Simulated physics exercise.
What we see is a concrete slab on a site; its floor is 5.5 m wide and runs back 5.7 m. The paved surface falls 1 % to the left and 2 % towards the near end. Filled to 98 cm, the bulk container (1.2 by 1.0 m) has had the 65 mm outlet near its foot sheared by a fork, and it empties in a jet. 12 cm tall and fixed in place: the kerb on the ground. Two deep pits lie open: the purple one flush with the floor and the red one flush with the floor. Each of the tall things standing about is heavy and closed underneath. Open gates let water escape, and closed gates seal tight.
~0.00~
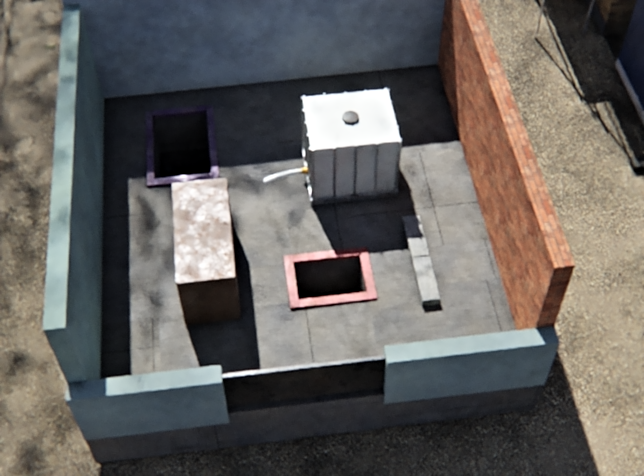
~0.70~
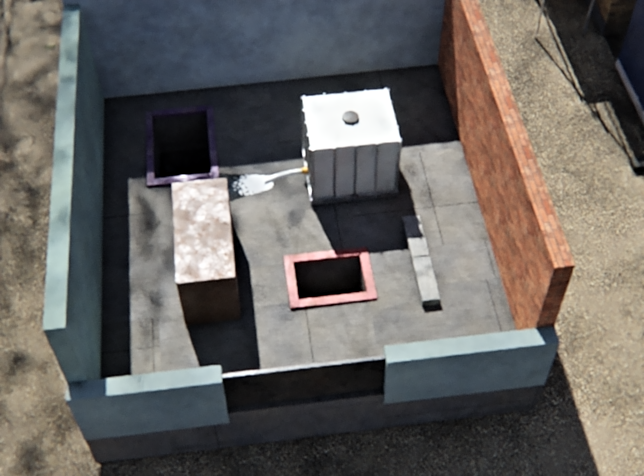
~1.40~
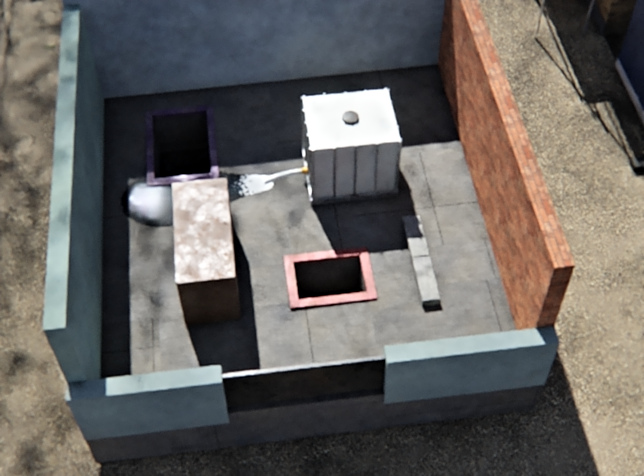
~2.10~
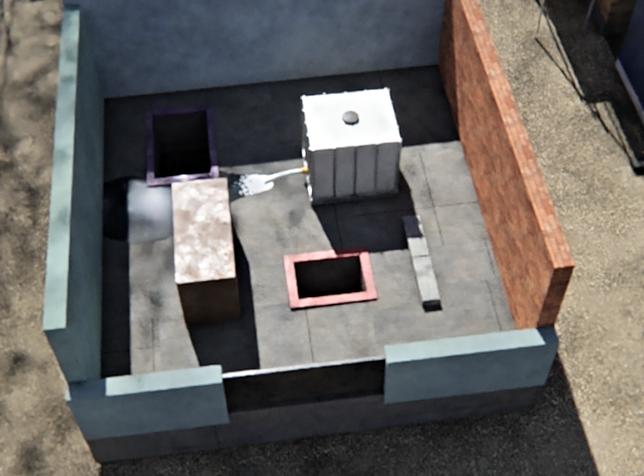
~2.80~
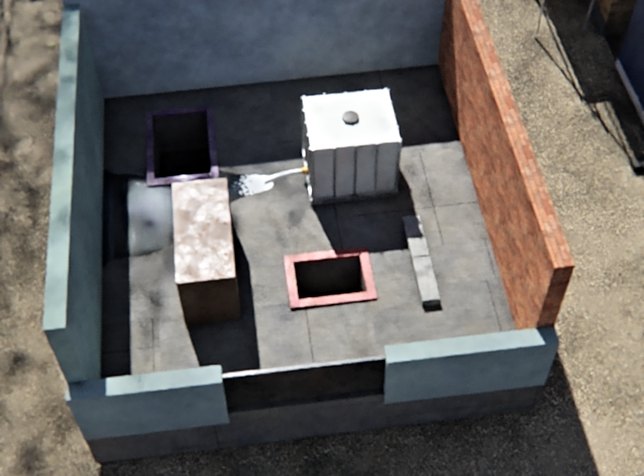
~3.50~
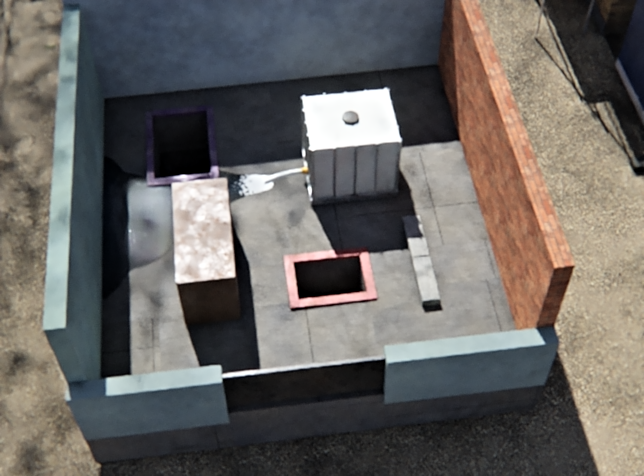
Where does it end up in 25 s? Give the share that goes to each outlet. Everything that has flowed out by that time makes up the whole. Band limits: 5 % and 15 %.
Gate - under 5 %, purple pit - more than 15 %, red pit - not even 5 %.
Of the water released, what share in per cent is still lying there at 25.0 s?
Around 74 out of every hundred.
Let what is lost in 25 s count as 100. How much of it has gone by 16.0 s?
60 %.
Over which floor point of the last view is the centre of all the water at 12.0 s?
Centre estimate: Near (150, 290).
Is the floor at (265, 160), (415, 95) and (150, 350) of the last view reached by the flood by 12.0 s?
In turn: Dry, still dry, under water.
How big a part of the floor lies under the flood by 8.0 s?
Wet fraction: Around 20 %.
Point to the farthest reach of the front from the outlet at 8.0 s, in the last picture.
(102, 412).
After 5.0 s water covers 15 % of the floor and is deepest (4 cm) near (104, 213); gone so far, the gate 0 %, the purple pit 3 %, the red pit 0 %.
After 8.0 s water covers 20 % of the floor and is deepest (4 cm) near (102, 412); gone so far, the gate 0 %, the purple pit 6 %, the red pit 0 %.
After 12.0 s water covers 25 % of the floor and is deepest (5 cm) near (102, 412); gone so far, the gate 0 %, the purple pit 10 %, the red pit 0 %.
After 16.0 s water covers 30 % of the floor and is deepest (5 cm) near (102, 412); gone so far, the gate 0 %, the purple pit 15 %, the red pit 0 %.
After 25.0 s water covers 35 % of the floor and is deepest (6 cm) near (102, 412); gone so far, the gate 0 %, the purple pit 25 %, the red pit 0 %.
